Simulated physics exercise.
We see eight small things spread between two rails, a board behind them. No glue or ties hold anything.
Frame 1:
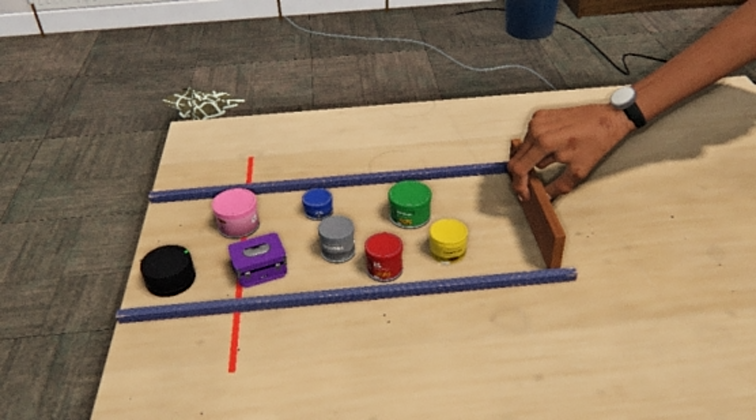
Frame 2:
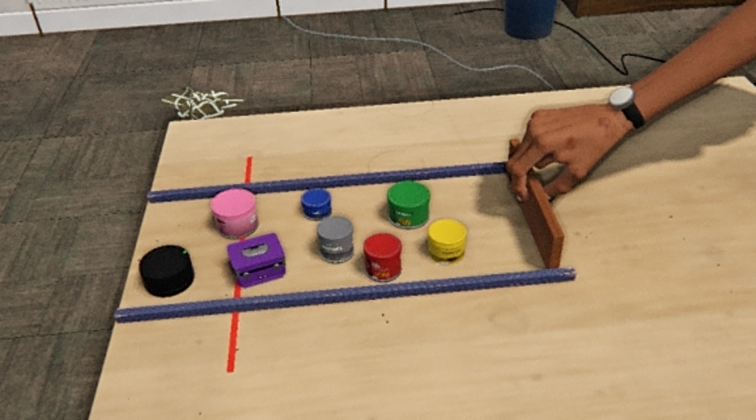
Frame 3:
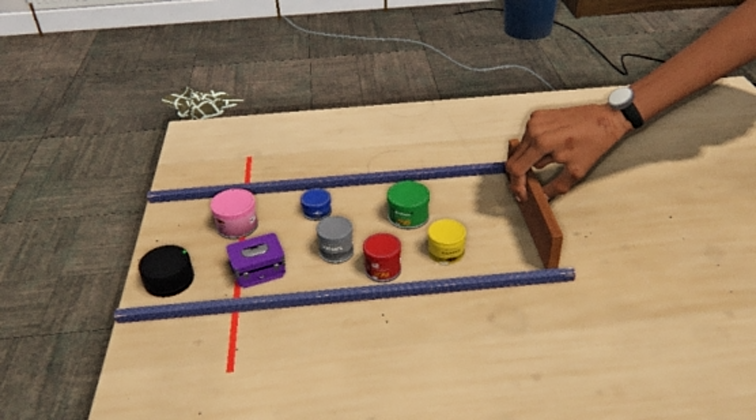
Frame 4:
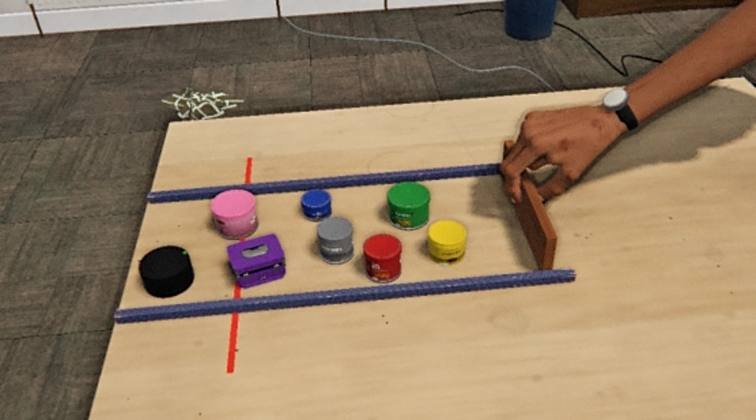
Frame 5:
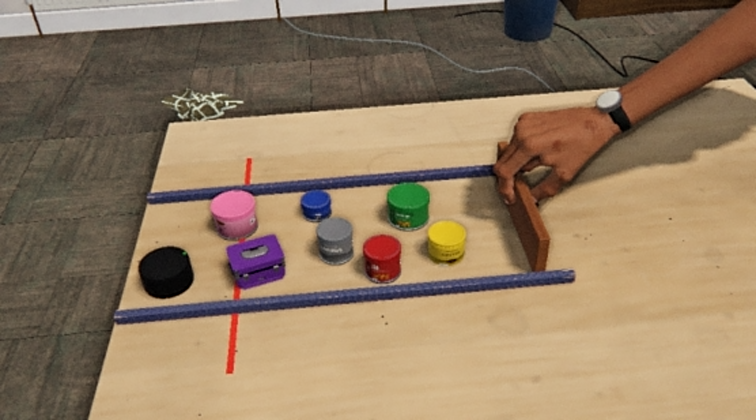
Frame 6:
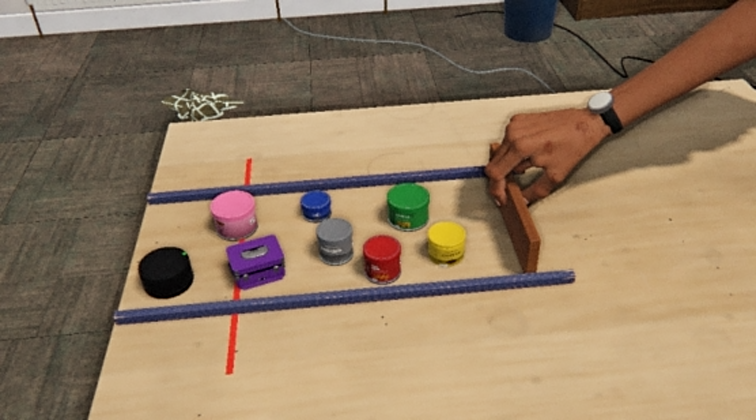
A hand slides a wooden board slightly left between two rails, behind eight still objects.
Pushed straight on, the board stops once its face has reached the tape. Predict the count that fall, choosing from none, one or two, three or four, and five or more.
Gone: Not a single one.
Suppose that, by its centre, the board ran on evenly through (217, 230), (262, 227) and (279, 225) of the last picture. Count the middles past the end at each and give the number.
Per position: 1 / 0 / 0.
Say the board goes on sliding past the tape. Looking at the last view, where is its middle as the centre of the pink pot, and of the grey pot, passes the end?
The middle is at (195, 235) when it's the pink pot, and at (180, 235) when it's the grey pot.
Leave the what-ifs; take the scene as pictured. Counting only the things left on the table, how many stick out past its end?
As for overhanging, the count is 1.
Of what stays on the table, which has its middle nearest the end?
The black lid.
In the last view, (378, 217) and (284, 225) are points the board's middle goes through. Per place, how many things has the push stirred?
Answer - first 4, then 7.
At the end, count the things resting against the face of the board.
The number is 4.
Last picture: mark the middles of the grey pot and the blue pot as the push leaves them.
Final spots - grey pot (189, 240), blue pot (229, 202).
Soon after, none off yet; black lid at rest near (166, 272); pink pot at rest near (235, 216); purple case at rest near (257, 263).
After that, none off yet; black lid at rest near (166, 272); pink pot moving near (227, 215); purple case displaced a little near (229, 270).
In the end, the number that fall off is zero.
